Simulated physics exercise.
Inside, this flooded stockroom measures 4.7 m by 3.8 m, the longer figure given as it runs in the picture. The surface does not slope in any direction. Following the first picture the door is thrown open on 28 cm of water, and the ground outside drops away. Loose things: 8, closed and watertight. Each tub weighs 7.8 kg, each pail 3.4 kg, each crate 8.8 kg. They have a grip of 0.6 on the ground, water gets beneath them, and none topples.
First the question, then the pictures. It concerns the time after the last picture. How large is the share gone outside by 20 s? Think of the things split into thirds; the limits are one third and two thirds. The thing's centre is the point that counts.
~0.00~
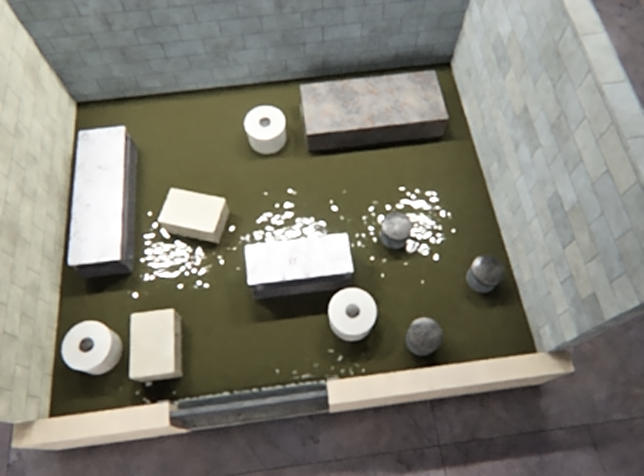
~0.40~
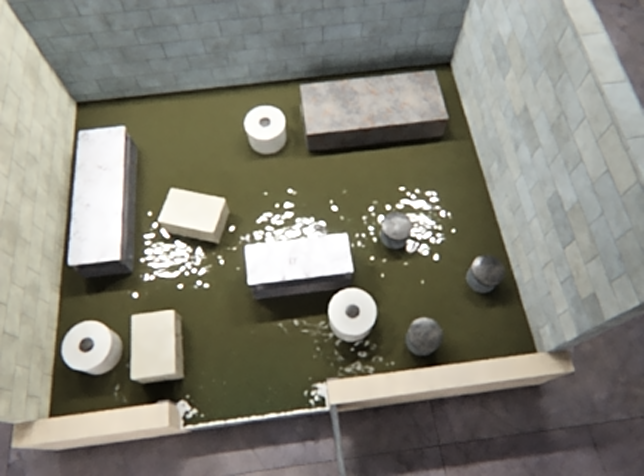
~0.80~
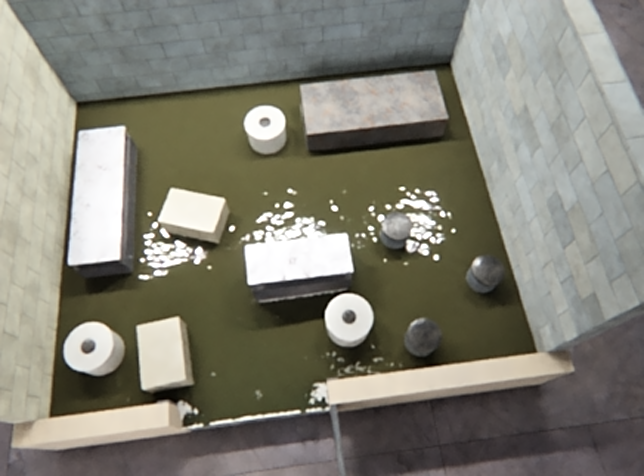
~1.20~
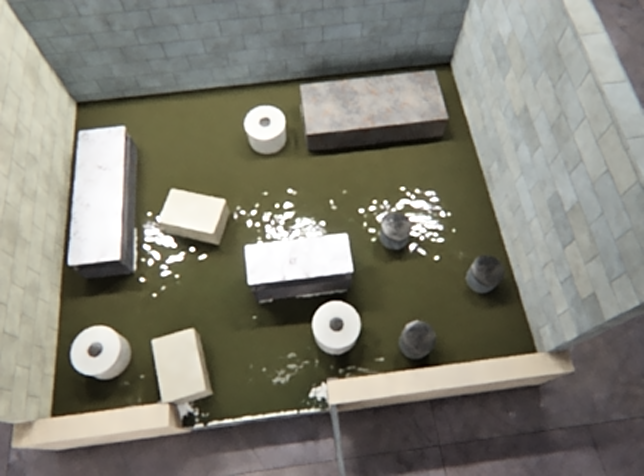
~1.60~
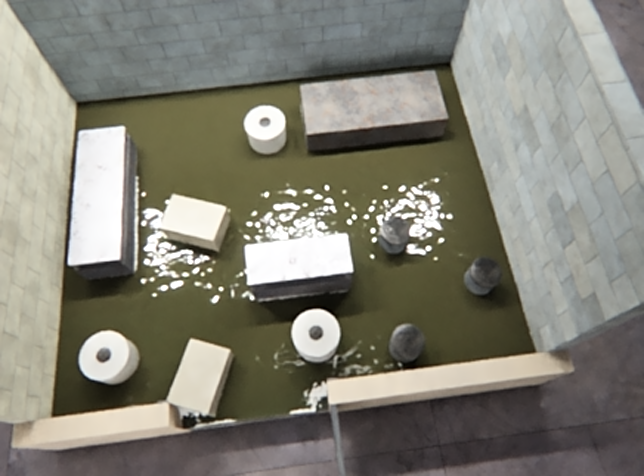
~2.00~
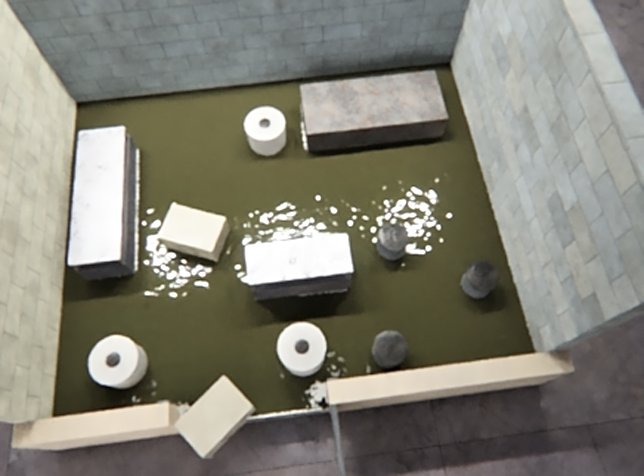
I reckon it climbs into the top range.
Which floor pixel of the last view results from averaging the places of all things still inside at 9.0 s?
Averaged position, last view: Near pixel (336, 271).
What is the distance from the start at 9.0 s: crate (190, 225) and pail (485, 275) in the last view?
In order, gone out for the first and 100 cm for the second.
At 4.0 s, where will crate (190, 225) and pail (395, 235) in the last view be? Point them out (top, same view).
Estimated pixels: (178, 306) and (381, 289).
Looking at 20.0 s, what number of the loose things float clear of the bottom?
Then: 0.
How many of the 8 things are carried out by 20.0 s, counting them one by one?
Tally: 8.
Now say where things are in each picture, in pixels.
In the first picture, a crate at (152, 342), afloat; a tub at (353, 311) floats; 28 cm deep round most things; 0 of 8 have shifted.
In the second picture, a crate at (153, 344), afloat; a tub at (353, 311) floats; 28 cm deep round most things; 0 of 8 have shifted.
In the third picture, a crate at (161, 352) floats, 11 cm from its start; a tub at (349, 317), afloat, 6 cm from its start; about 4210 L in view; 2 of 8 have shifted.
In the fourth picture, a crate at (178, 365), afloat, 32 cm from its start; a tub at (337, 324) floats, 19 cm from its start; 27 cm deep round most things; 4 of 8 have shifted.
In the fifth picture, a crate at (199, 375) floats, 53 cm from its start; a tub at (316, 333) floats, 40 cm from its start; 25 cm deep round most things; 5 of 8 have shifted.
In the sixth picture, a crate at (214, 415), afloat, 88 cm from its start; a tub at (302, 347), afloat, 58 cm from its start; 24 cm deep round most things; 7 of 8 have shifted.
After 4.0 s 3 of 8 are out; 5 afloat.
After 9.0 s 6 of 8 are out; 2 afloat.
After 16.0 s 7 of 8 are out; 1 afloat.
After 20.0 s 8 of 8 are out; 0 afloat.
